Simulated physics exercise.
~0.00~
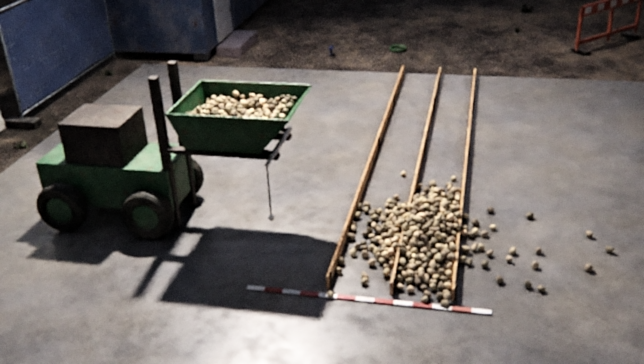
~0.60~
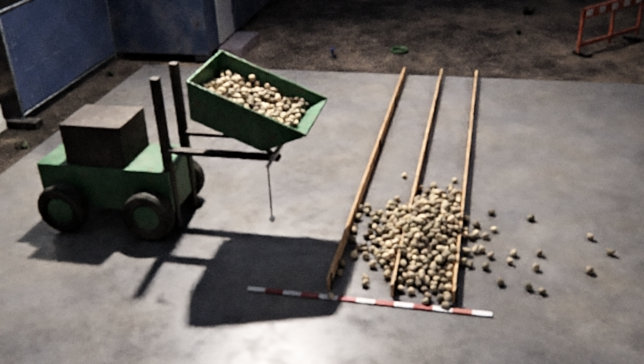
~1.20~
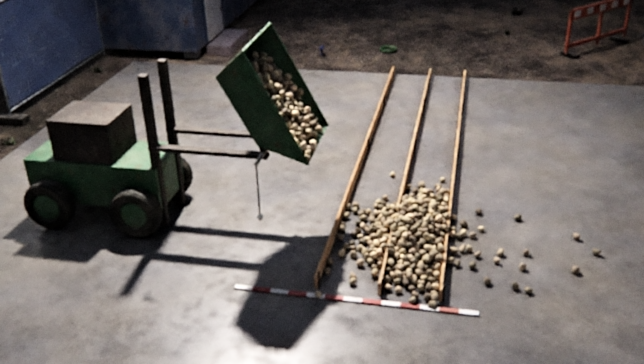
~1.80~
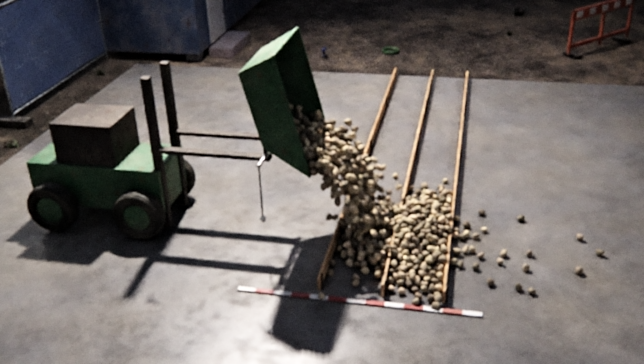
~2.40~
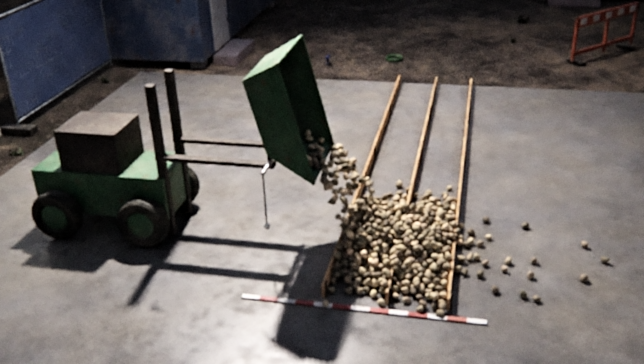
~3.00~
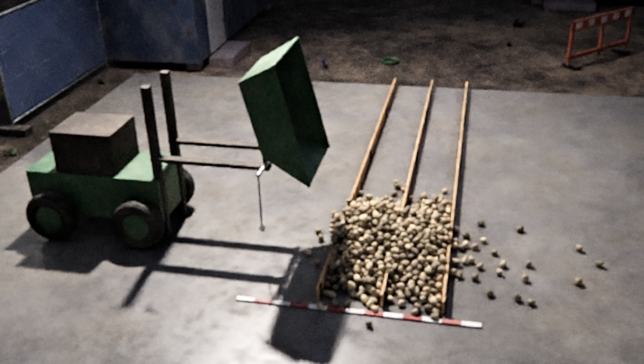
On a grey concrete floor, a green forklift-like vehicle on the left holds up a green skip full of pale, rounded stones, facing three wooden planks and a heap already lying among them. The skip begins to tilt to the right, its load staying inside at first. As it tips steeply, the stones slide to the lower edge, then pour out in a thick stream onto the near side of the heap. The skip stops turning while the flow thins. Finally it hangs empty and still above a broader pile, most of the new stones resting in the near bay.
